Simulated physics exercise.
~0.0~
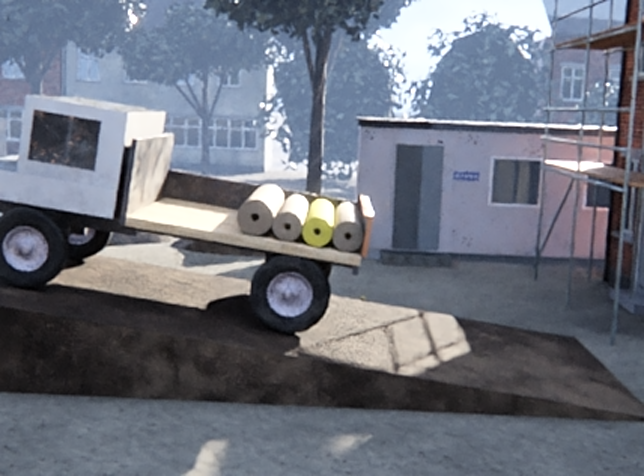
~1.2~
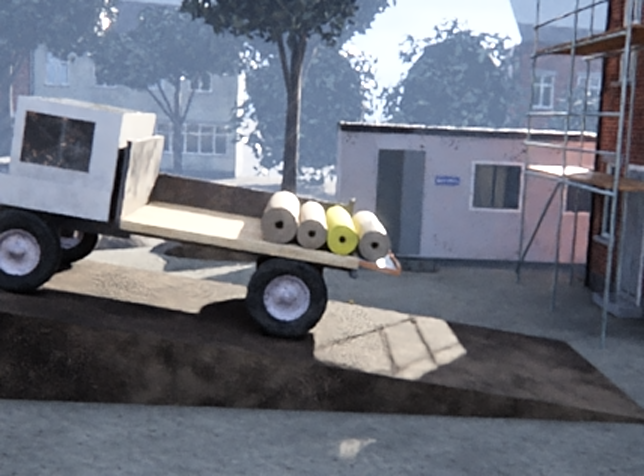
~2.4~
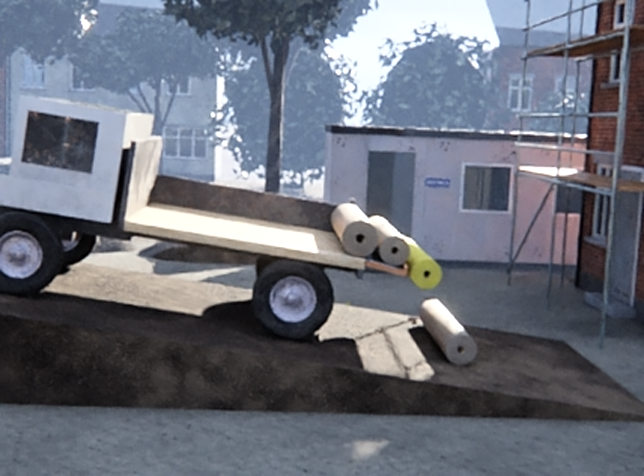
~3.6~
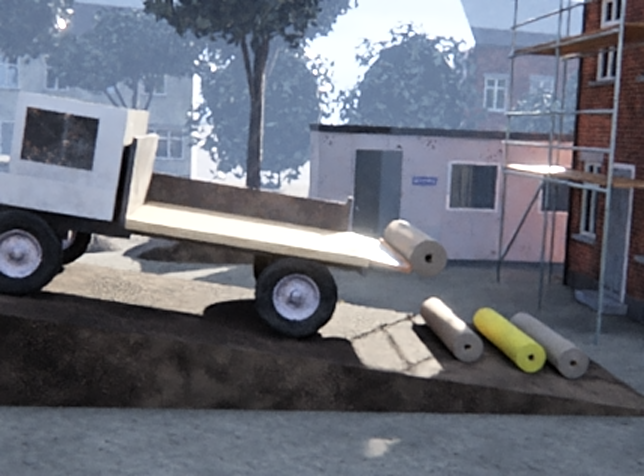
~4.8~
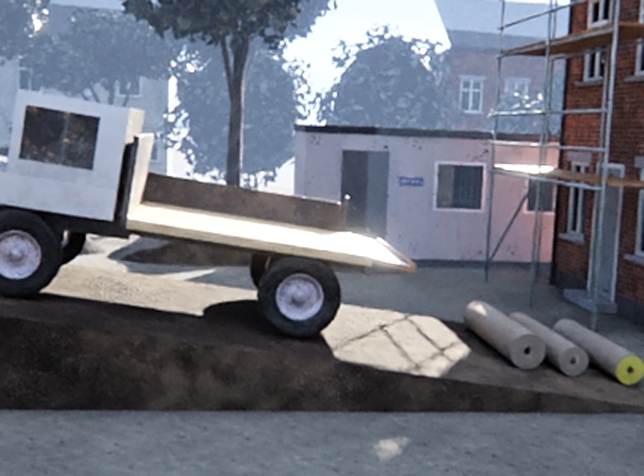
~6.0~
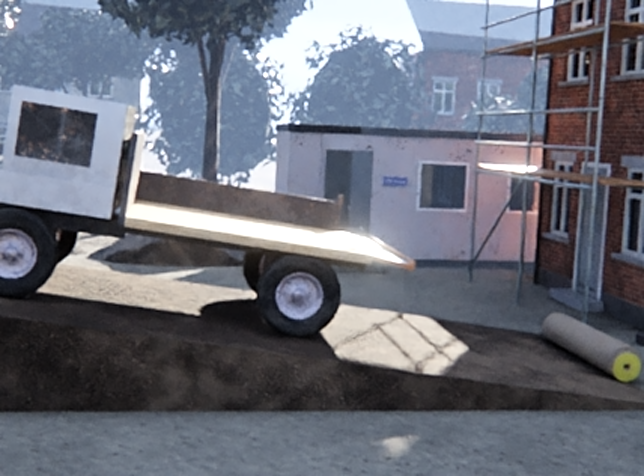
Four rolls, one yellow, rolling off a sloping pick-up bed as the tailgate drops, landing on the incline and rolling away right.
